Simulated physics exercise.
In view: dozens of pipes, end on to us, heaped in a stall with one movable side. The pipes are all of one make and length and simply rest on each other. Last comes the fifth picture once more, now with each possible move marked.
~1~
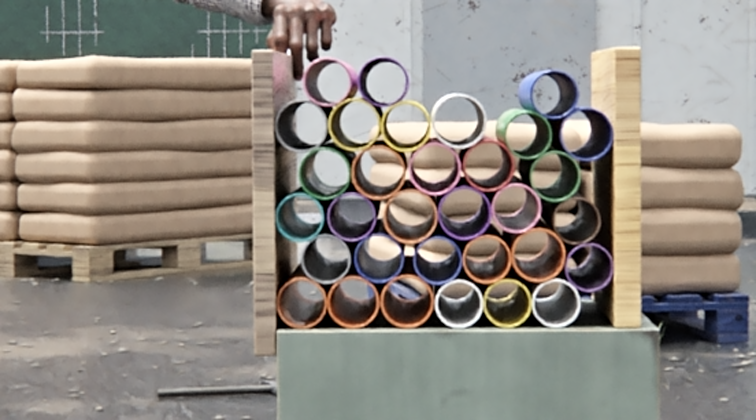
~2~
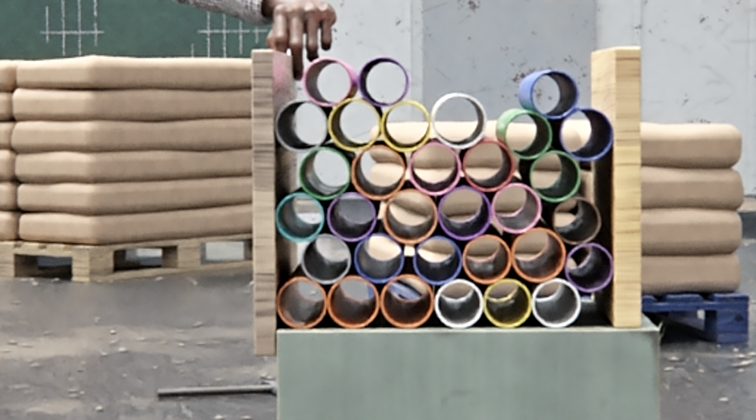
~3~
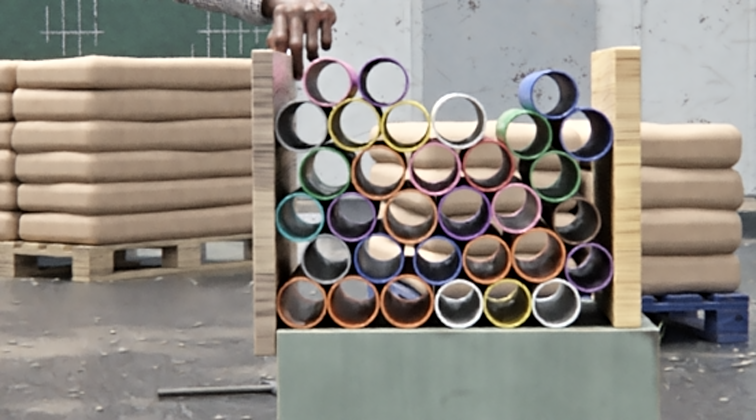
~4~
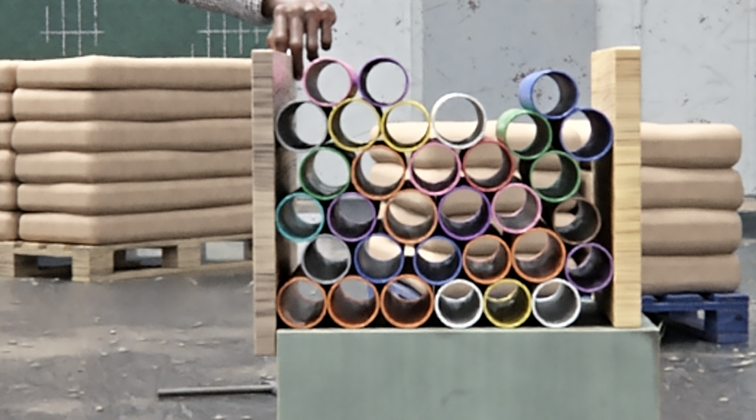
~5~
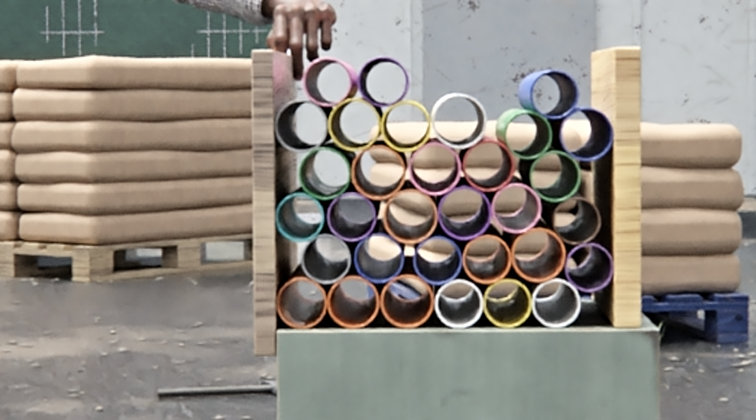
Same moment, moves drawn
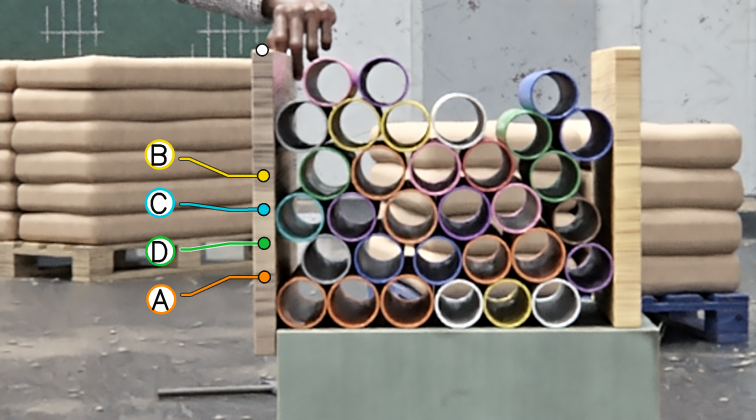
A hand stays above colourful pipes stacked between two wooden boards, and nothing visibly moves.
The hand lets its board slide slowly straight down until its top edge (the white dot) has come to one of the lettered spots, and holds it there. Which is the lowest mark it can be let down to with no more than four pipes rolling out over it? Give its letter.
The answer is mark D.
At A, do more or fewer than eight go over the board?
It loses fewer than eight.
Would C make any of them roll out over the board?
Yes.
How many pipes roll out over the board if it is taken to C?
It comes to two.
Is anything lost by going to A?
Yes, at A.
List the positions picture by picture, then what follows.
The first picture shows a purple pipe (464, 213); a red pipe (489, 166).
The second picture shows nothing to place.
The third picture shows side board (277, 194); an orange pipe (302, 304).
The fourth picture shows a white pipe (556, 303); an orange pipe (487, 259).
The fifth picture shows a purple pipe (464, 213); a red pipe (489, 166).
On the marked copy, A at (265, 277); B at (264, 176); C at (264, 210); D at (264, 243); the white dot at (263, 50).
Following D. Soon after the start, top of the board (275, 136).
Later, top of the board (275, 234).
In the end, top of the board (276, 242), two out over the board.
As for the rest, A more than four out over the board; B none out over the board; C two out over the board.
